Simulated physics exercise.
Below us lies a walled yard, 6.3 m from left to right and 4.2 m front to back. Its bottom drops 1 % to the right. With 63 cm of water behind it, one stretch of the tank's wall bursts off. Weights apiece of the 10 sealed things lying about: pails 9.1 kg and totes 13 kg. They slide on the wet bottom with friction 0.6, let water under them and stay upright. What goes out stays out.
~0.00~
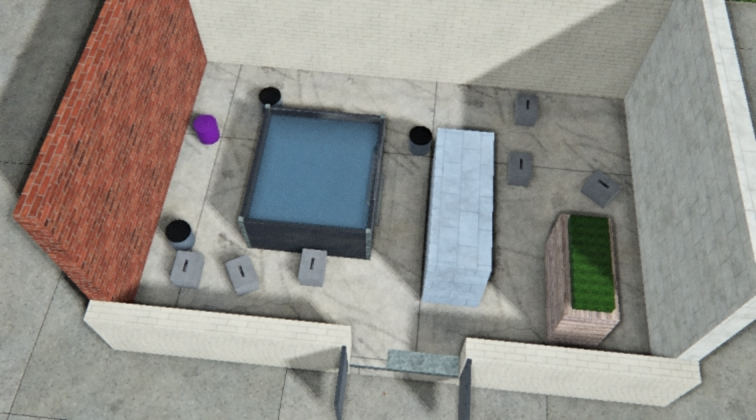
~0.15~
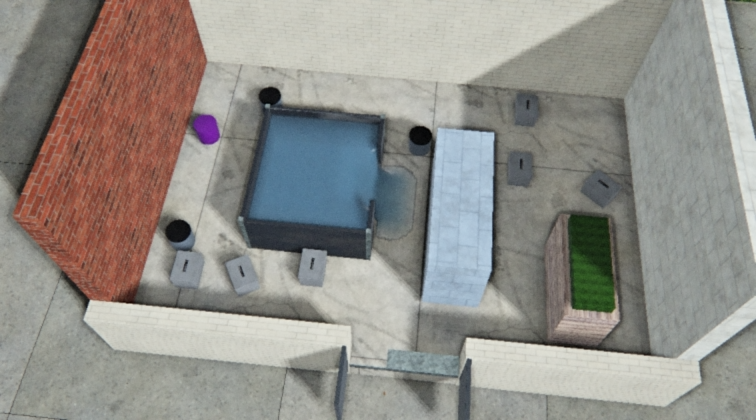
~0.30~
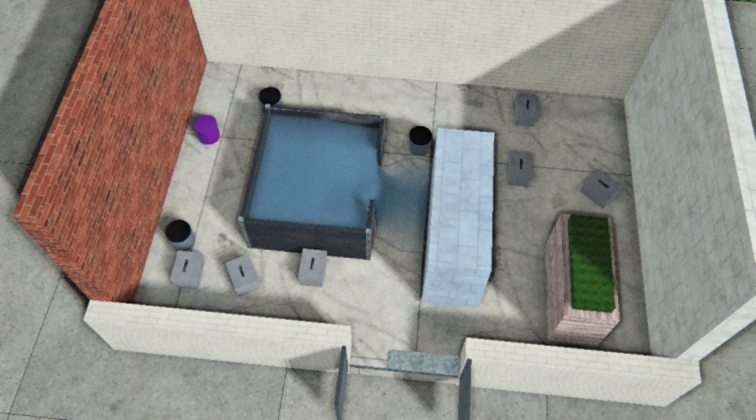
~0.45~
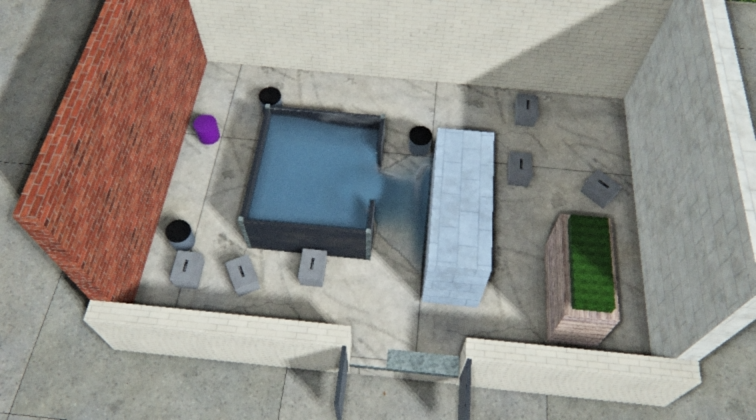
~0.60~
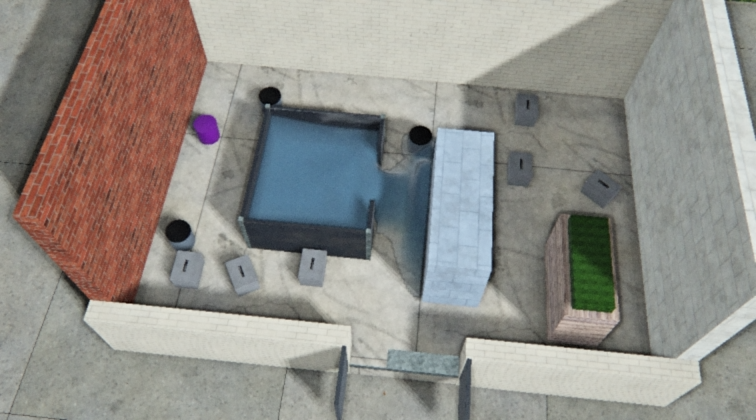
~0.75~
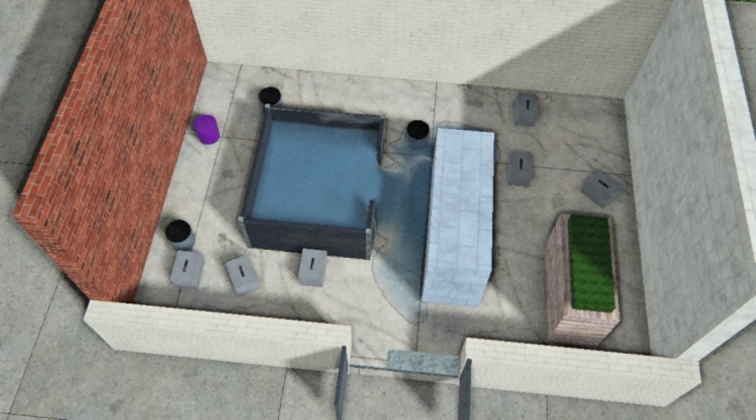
A dark-walled tank of blue water stands left of centre in a paved, walled yard seen from above, with red brick on the left and pale walls elsewhere. Around it sit a purple pail, black-topped pails, grey totes, a long pale block and a grass-topped brick block. The tank's right side breaks open, water spreads to the pale block and along it, and one nearby pail shifts slightly.
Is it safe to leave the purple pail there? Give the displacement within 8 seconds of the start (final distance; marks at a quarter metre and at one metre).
Purple pail holds its place.
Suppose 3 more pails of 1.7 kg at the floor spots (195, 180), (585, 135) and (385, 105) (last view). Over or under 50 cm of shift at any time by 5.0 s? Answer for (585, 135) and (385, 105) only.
In that order: More, past it.
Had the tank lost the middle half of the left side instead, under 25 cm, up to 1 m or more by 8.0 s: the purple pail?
In that case the purple pail travels far.
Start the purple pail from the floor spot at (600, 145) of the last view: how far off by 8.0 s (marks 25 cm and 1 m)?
It holds its place.
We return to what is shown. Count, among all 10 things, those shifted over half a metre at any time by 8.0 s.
2 of them.
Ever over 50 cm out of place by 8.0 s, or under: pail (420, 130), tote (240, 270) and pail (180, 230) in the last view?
In that order: More, under, less.
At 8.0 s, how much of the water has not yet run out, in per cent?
Some 72 per cent remains.
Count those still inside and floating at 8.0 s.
At that moment 0.
After 1.6 s the purple pail is near (205, 123), 0.0 m from its start, aground; 0 of 10 are out; 0 afloat.
After 3.6 s the purple pail is near (205, 123), 0.0 m from its start, aground; 0 of 10 are out; 0 afloat.
After 5.6 s the purple pail is near (205, 123), 0.0 m from its start, aground; 0 of 10 are out; 0 afloat.
After 8.0 s the purple pail is near (205, 123), 0.0 m from its start, aground; 0 of 10 are out; 0 afloat.
